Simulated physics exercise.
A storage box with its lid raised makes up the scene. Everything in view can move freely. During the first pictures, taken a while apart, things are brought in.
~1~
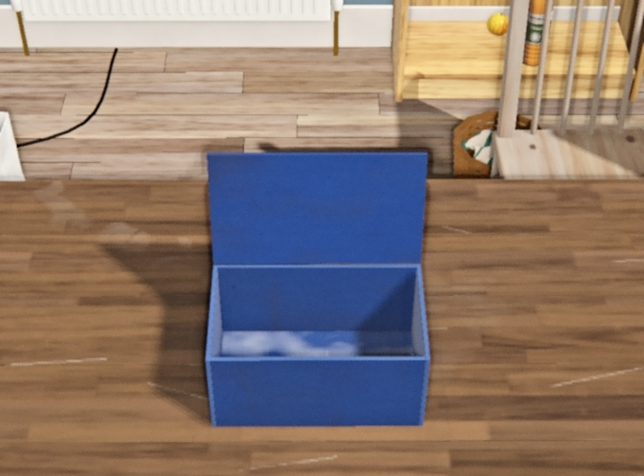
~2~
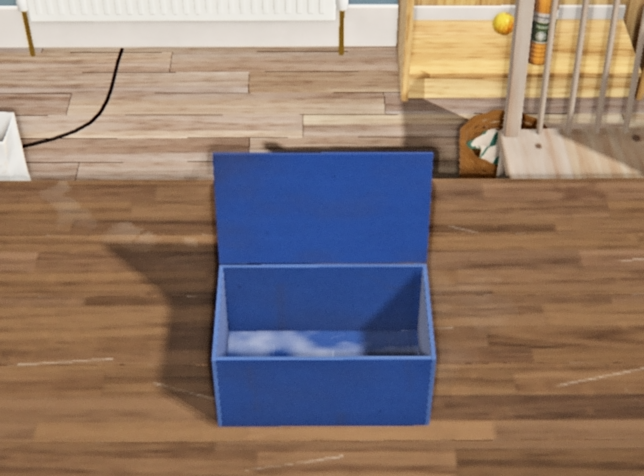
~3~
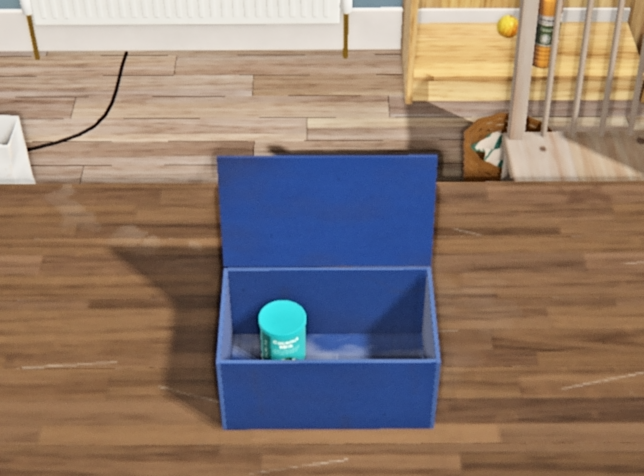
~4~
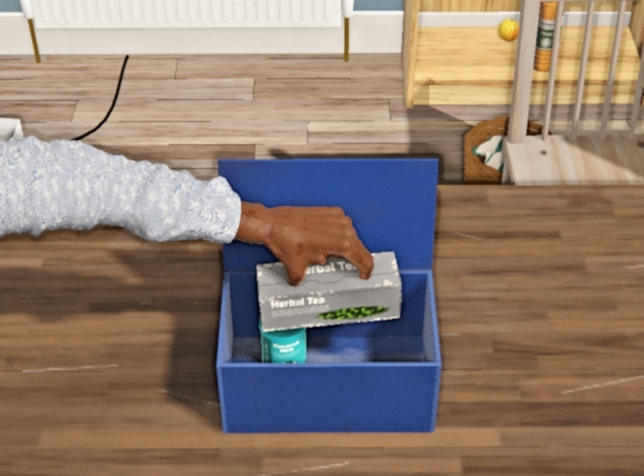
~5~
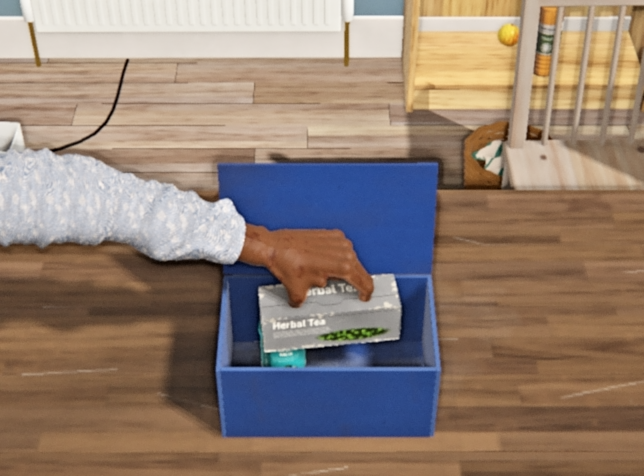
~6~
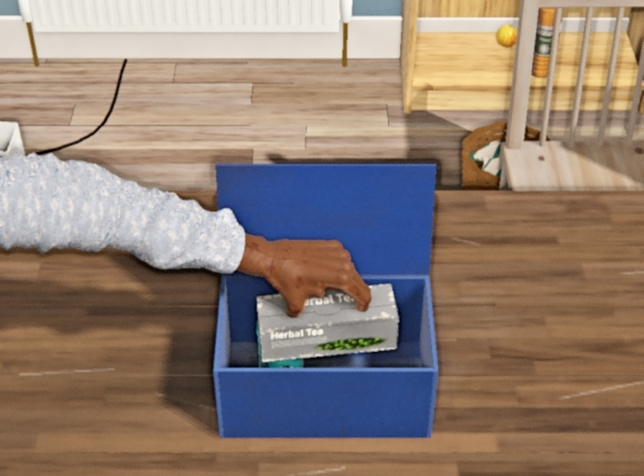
A turquoise tin appeared inside the open blue box on the wooden floor, then a hand reaching in from the left lowered a grey carton of herbal tea into the box, still gripping it.
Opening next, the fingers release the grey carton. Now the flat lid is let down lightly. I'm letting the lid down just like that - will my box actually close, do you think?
No gap.
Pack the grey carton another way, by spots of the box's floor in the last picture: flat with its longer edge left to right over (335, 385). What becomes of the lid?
In that case, no gap is left.
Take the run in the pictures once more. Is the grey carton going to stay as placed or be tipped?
Looking at the last picture, the grey carton sits at an angle.
Then, 1.10 s past the last view, lid starting down; grey carton on its side near (336, 384).
Then, 1.80 s past the last view, lid 39° above the rim; grey carton on its side near (336, 384).
Finally, lid shut; down or leaning hard in the box, grey carton; turquoise tin still in place. Final places as the last picture's camera would see them, grey carton near (336, 384).
